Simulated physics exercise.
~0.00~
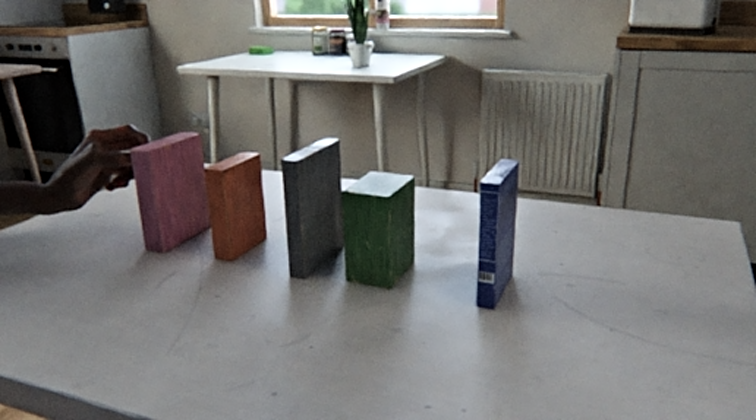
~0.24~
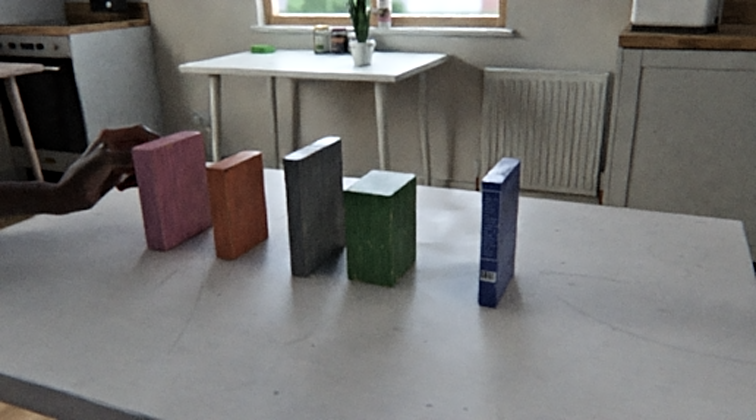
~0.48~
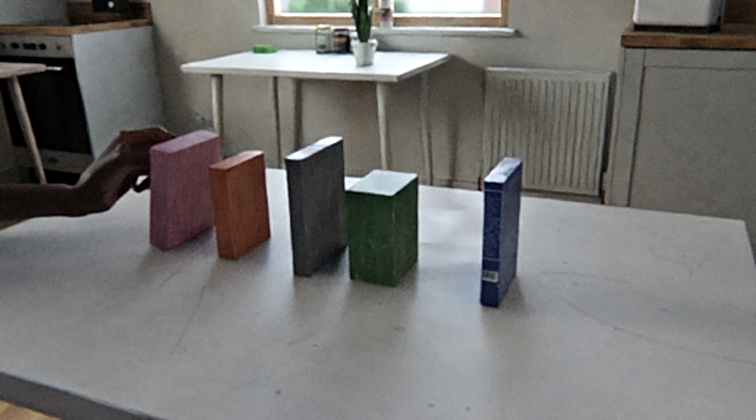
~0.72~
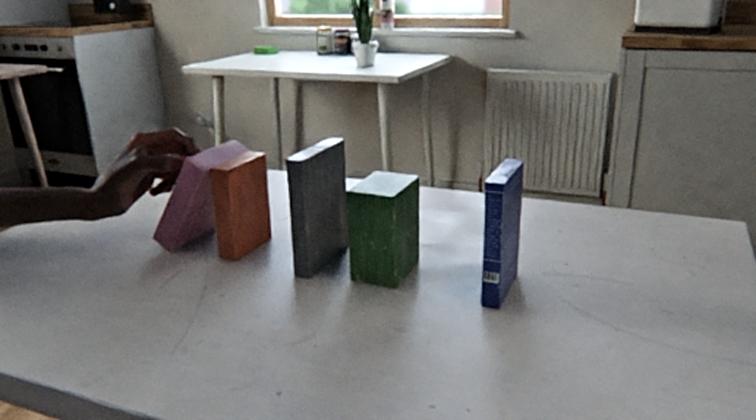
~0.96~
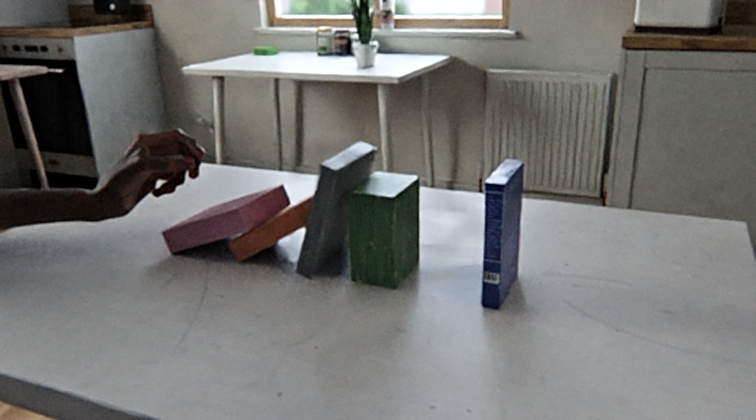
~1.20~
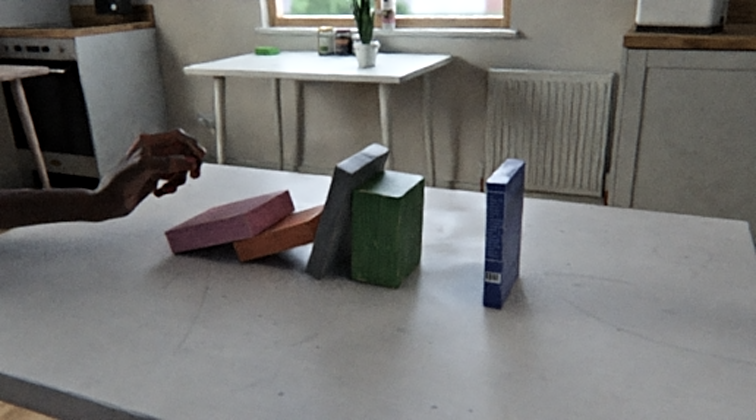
On a white table, a hand tips the pink block, toppling orange and leaning grey against green.
